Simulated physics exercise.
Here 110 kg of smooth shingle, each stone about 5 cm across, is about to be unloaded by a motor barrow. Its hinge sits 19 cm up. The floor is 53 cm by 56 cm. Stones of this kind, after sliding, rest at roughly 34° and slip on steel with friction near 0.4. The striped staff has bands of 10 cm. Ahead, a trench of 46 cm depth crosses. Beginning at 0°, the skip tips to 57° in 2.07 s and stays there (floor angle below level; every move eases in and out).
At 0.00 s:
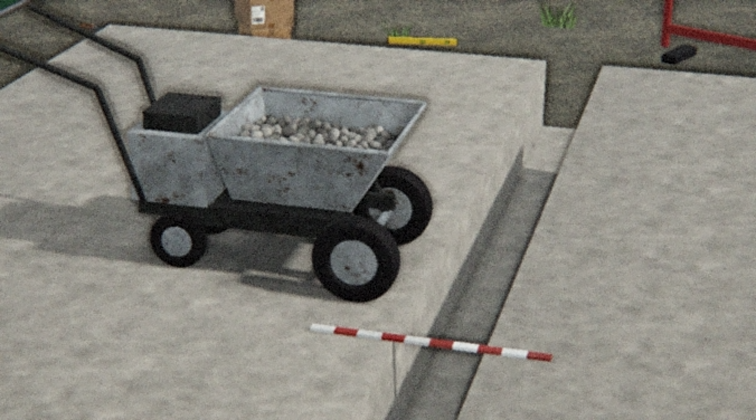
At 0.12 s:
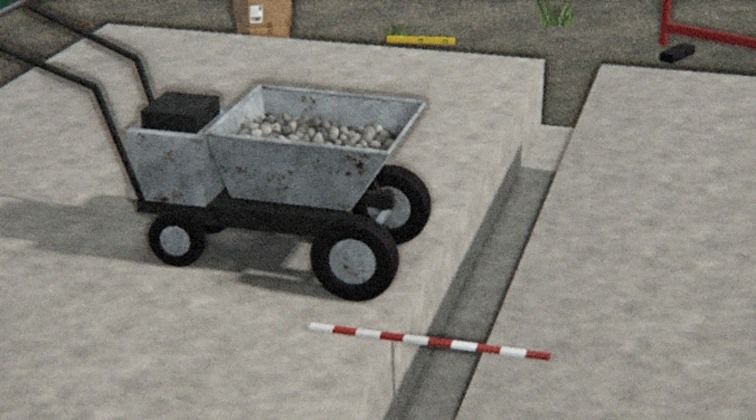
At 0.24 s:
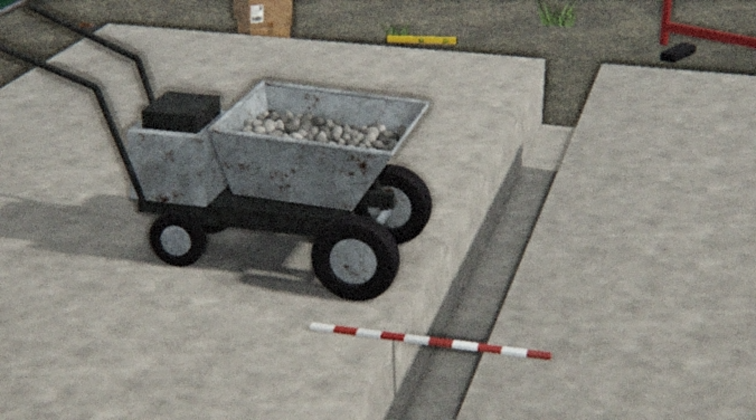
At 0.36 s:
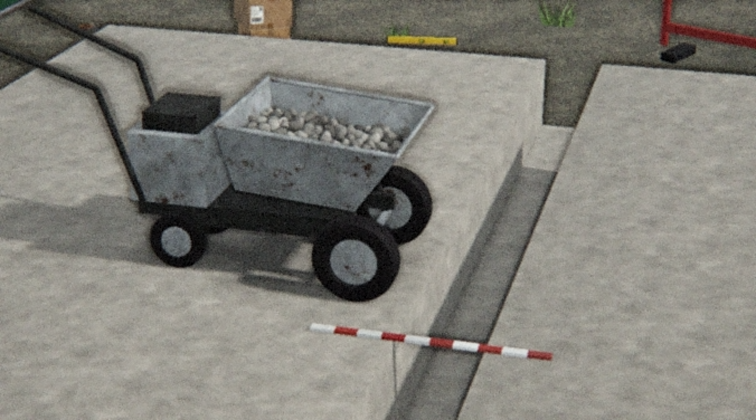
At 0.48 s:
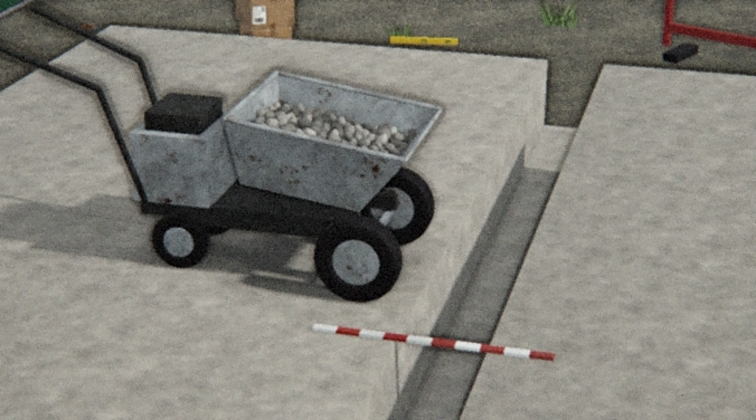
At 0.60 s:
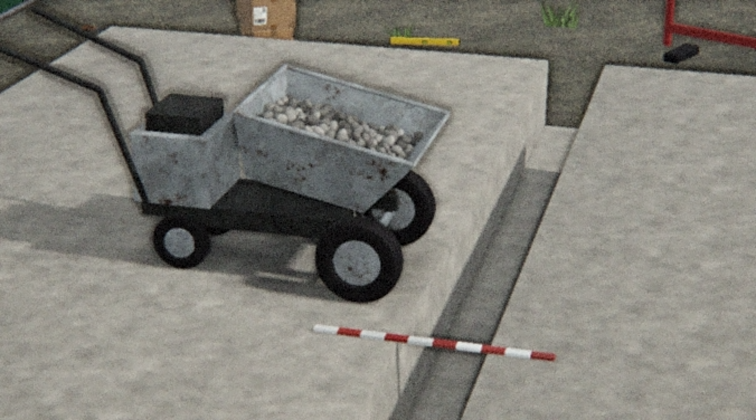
A small motor barrow full of smooth grey stones stood still on a pale slab beside a narrow trench, while its metal skip slowly tilted toward the right, its back end rising.
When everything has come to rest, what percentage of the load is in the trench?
About 23 per cent.
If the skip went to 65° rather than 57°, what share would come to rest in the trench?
It would be close to 45 percent.
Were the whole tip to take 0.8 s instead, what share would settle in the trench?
With that change, it comes to around 15 per cent.
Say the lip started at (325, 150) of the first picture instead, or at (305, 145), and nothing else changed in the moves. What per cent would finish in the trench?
Near 45 then near 40 percent.
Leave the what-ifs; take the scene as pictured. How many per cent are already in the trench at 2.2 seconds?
I'd put it near 5 per cent.
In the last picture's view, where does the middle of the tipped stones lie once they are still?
Somewhere around (505, 370) in the last picture.
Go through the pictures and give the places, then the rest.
The first picture shows lip at (388, 154), floor tilted 0°, highest stones at (317, 130).
In the second picture, the skip is at 1°, its lip at (388, 153); the top of the load is at (307, 128); the stones move at 0.1 m/s on average.
In the third picture, the skip is at 2°, its lip at (392, 154); the top of the load is at (296, 125); the stones move at 0.1 m/s on average.
In the fourth picture, the skip is at 5°, its lip at (397, 157); the top of the load is at (284, 121); the stones move at 0.2 m/s on average.
In the fifth picture, the skip is at 8°, its lip at (405, 161); the top of the load is at (287, 116); the stones move at 0.2 m/s on average.
In the sixth picture, the skip is at 12°, its lip at (414, 165); the top of the load is at (287, 111); the stones move at 0.3 m/s on average.
After 1.5 s the floor is at 48°; 100 % in the skip; the foremost stones are at (468, 194).
After 2.2 s the floor is at 57°; 83 % in the skip, 7 % in the trench, 10 % past the trench; the foremost stones are at (570, 294).
After 2.5 s the floor is at 57°; 70 % in the skip, 11 % in the trench, 20 % past the trench; the foremost stones are at (632, 311).
After 4.5 s the floor is at 57°; 57 % in the skip, 23 % in the trench, 20 % past the trench; the foremost stones are at (662, 315).
